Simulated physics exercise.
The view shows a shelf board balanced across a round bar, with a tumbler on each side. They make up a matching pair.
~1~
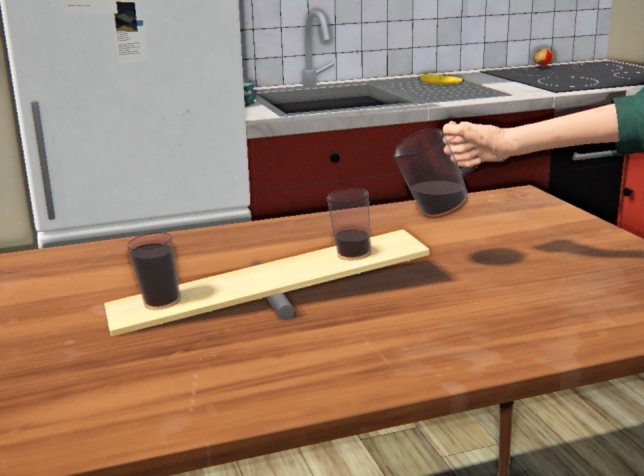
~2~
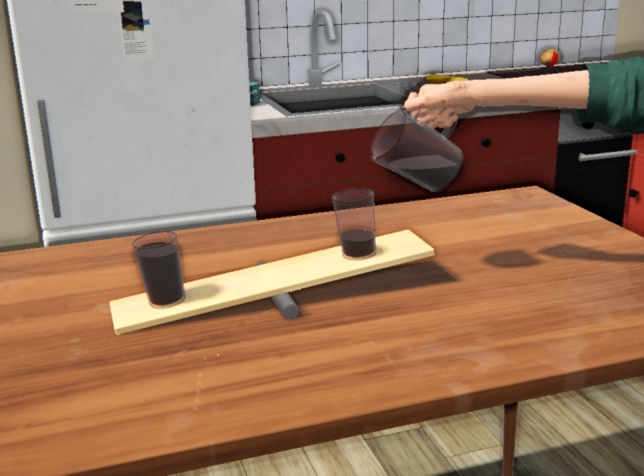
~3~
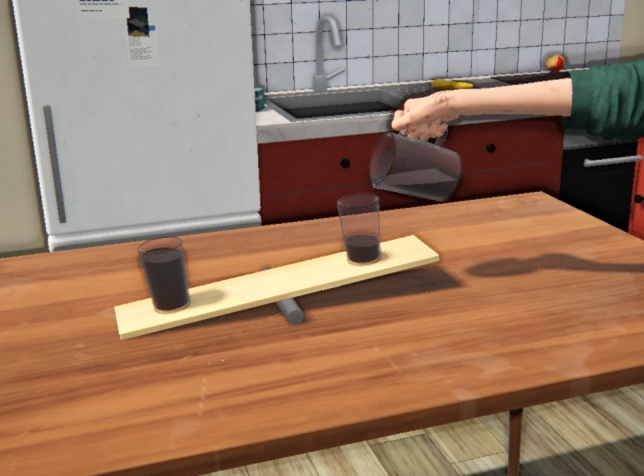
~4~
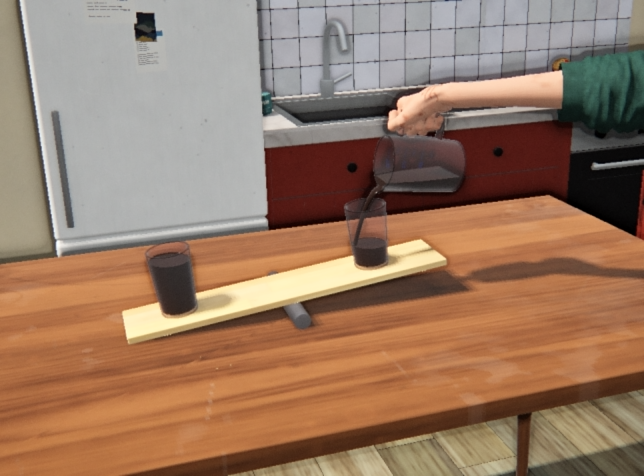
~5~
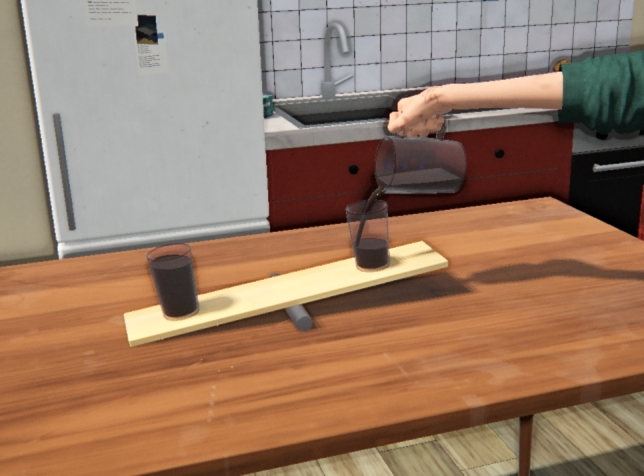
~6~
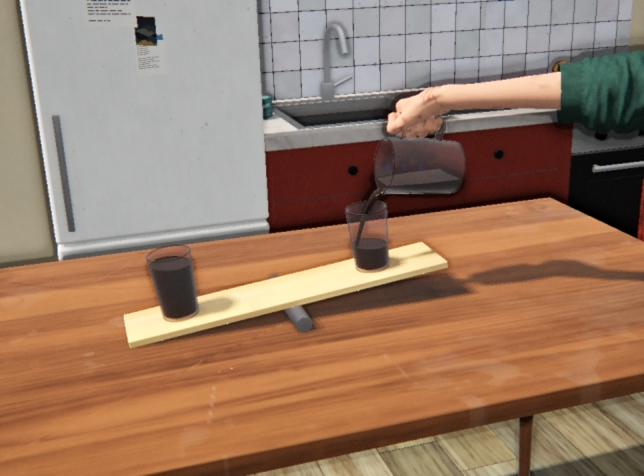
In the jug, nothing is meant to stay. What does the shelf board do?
I expect it will stay put.
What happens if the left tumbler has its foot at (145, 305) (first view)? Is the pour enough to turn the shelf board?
Verdict: Holds still.
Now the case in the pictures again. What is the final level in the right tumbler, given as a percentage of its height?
It ends up near 80 percent full.
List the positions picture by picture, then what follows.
In the first picture, a hand has the jug; jug (432, 172) tipped 25° with all of its load; right tumbler (351, 223) about a quarter full, raised; left tumbler (155, 270) about three quarters full, on the low side.
In the second picture, the jug is tipped; round bar (289, 310); right tumbler about a quarter full, surface at (357, 236).
In the third picture, the jug is tipped; jug (413, 167) tipped 70° with all of its load; right tumbler (361, 228) about a quarter full.
In the fourth picture, the stream is running; round bar (301, 319); right tumbler about a third full, surface at (369, 244); left tumbler about three quarters full, surface at (169, 260).
In the fifth picture, the stream is running; jug (418, 165) tipped 80° with nearly all of its load; right tumbler (370, 234) about a third full.
In the sixth picture, the stream is running; round bar (303, 323); right tumbler about a third full, surface at (370, 244); left tumbler about three quarters full, surface at (170, 264).
Shortly, the right tumbler is about half full; the shelf board leans as before.
Then, the right tumbler is about three quarters full; the shelf board leans as before.
At the finish, the right tumbler is about three quarters full; the shelf board leans as before.
